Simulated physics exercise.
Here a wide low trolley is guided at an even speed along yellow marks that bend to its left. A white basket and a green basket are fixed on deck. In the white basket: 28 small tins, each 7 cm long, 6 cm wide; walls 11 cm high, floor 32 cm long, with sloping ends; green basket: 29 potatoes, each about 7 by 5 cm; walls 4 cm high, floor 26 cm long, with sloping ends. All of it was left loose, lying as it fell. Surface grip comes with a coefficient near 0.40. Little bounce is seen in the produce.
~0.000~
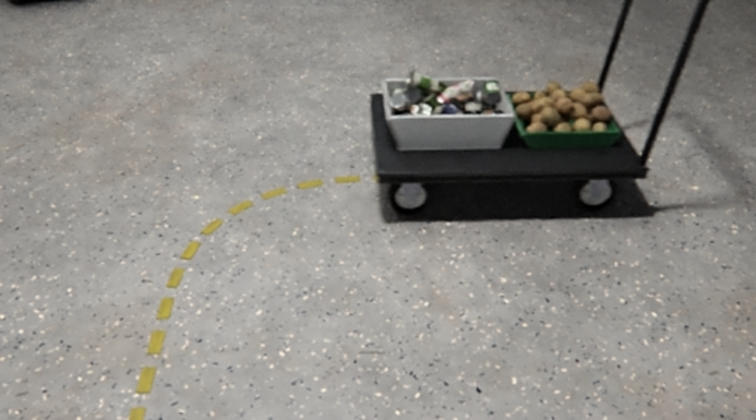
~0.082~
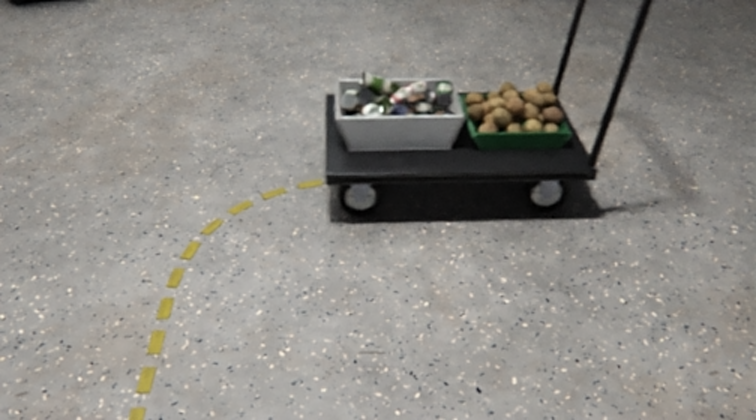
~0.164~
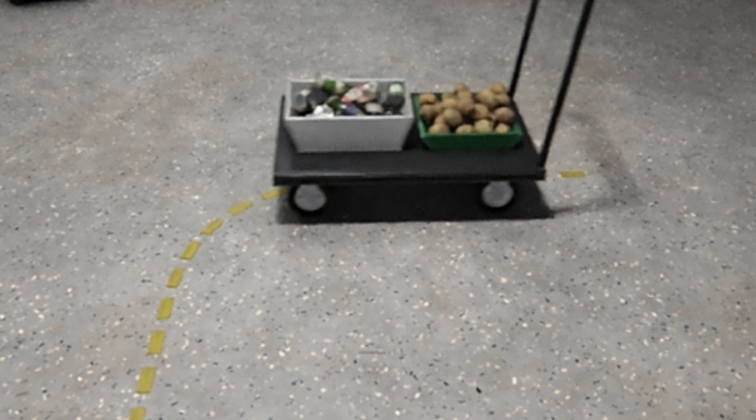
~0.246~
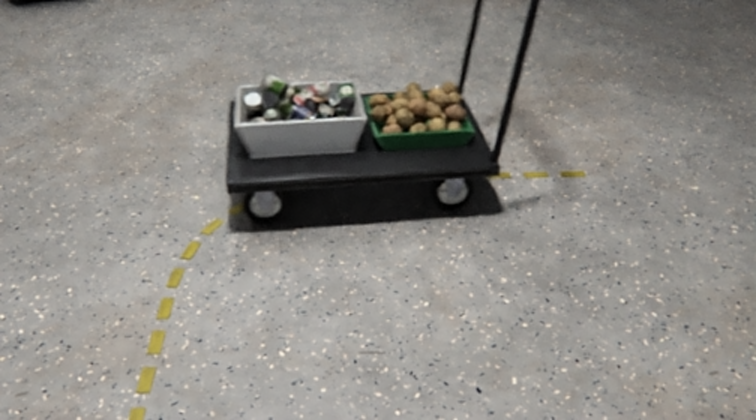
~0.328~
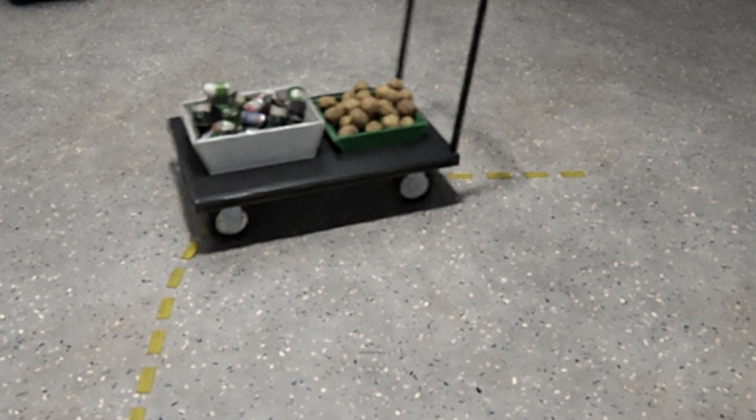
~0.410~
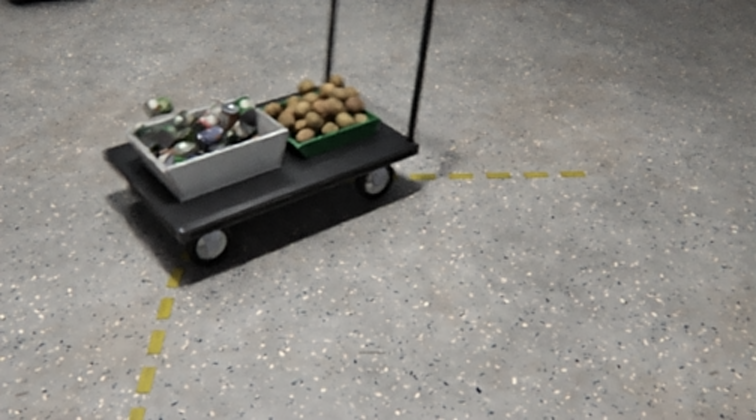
A black flat cart carrying a white basket of small tins and a green basket of brown, roundish items rolls left along a dashed yellow line. It then swings its front end toward the viewer as the line curves, the tins shift, and one is out beyond the white basket's far rim.
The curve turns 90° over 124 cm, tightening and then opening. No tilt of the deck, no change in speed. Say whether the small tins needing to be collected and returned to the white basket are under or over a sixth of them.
Under a sixth.
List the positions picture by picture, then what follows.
In the first frame (places track the rim corner closest to us here), white basket (391, 117); green basket (525, 133); heading changed by 0°, 0 cm rolled; all still inside.
The second frame shows white basket (339, 118); green basket (475, 134); heading changed by 0°, 17 cm rolled.
The third frame shows white basket (288, 118); green basket (425, 135); heading changed by 0°, 34 cm rolled.
The fourth frame shows white basket (239, 125); green basket (378, 135); heading changed by 5°, 51 cm rolled.
The fifth frame shows white basket (197, 142); green basket (337, 138); heading changed by 17°, 68 cm rolled.
The sixth frame shows white basket (167, 168); green basket (300, 144); heading changed by 34°, 85 cm rolled; 1 out, the lowest tin at (158, 107).
After 0.46 s, the white basket is down by 1 of 28 and the green basket is down by 3 of 29.
After 0.58 s, the white basket is down by 1 of 28 and the green basket is down by 4 of 29.
After 0.76 s, the white basket is down by 1 of 28 and the green basket is down by 9 of 29.
Outcome (at 1.21 s), the white basket is down by 1 of 28 and the green basket is down by 11 of 29. Asked share, 1 of 28, 4 per cent.
